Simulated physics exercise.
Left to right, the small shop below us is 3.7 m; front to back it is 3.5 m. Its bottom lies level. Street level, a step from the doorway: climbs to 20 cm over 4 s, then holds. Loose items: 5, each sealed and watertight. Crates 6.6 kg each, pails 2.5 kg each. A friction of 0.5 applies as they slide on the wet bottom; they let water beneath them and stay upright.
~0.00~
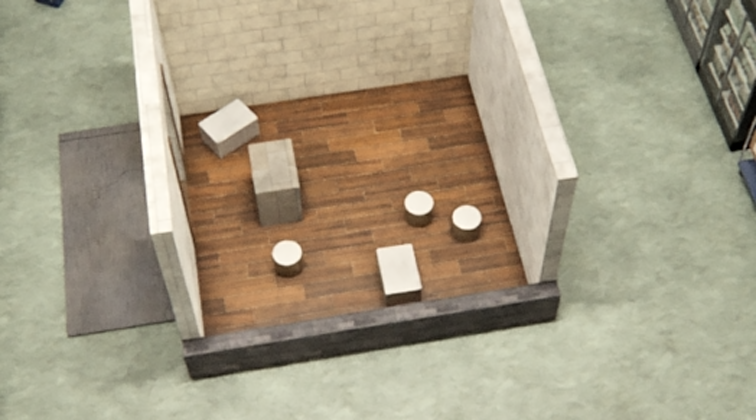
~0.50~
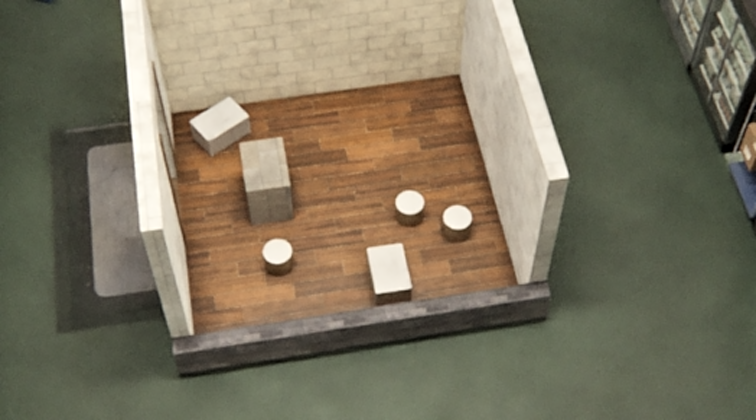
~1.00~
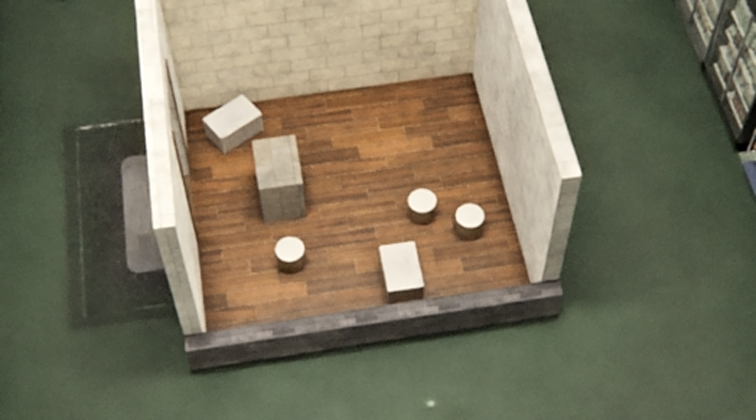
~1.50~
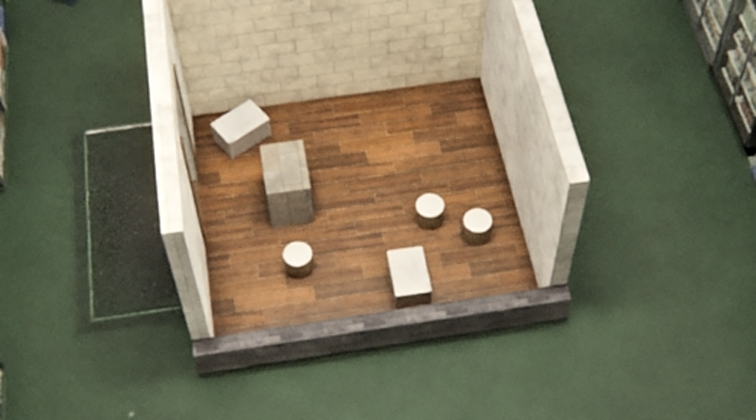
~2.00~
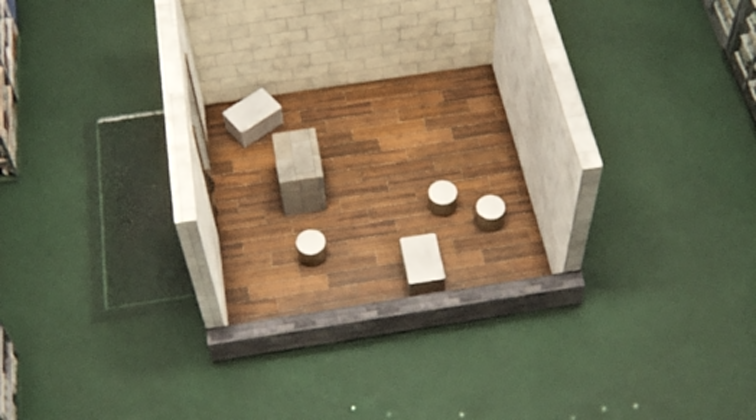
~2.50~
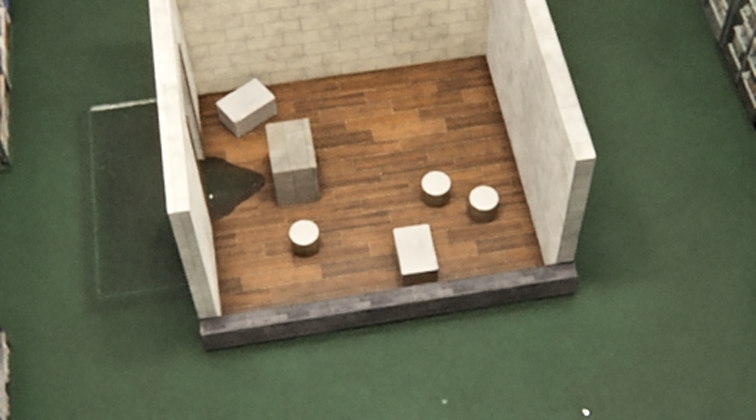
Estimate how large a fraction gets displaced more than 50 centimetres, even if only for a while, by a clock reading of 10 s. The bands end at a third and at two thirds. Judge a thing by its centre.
Watching this, the moved portion will sit in the third-to-two-thirds range.
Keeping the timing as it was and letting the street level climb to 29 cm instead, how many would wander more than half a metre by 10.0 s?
Then it comes to 4.
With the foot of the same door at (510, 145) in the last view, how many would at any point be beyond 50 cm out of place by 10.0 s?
That would give 3.
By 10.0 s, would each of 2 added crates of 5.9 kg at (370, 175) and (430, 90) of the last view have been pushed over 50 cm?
First one stays within it, second one goes beyond it.
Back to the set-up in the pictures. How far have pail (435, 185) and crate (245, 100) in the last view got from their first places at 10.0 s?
They've ended up 50 cm and 10 cm away, in that order.
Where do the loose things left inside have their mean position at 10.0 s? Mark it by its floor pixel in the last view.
That lands at roughly (419, 196).
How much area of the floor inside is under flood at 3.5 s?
Roughly 2.0 m2 of it is wet.
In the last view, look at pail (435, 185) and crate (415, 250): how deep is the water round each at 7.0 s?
First about 1 cm, second about 3 cm.
After 3.5 s 0 of 5 are over 50 cm from their spots; 0 afloat.
After 4.5 s 0 of 5 are over 50 cm from their spots; 0 afloat.
After 7.0 s 2 of 5 are over 50 cm from their spots; 1 afloat.
After 10.0 s 2 of 5 are over 50 cm from their spots, and 2 have been at some point; 5 afloat.
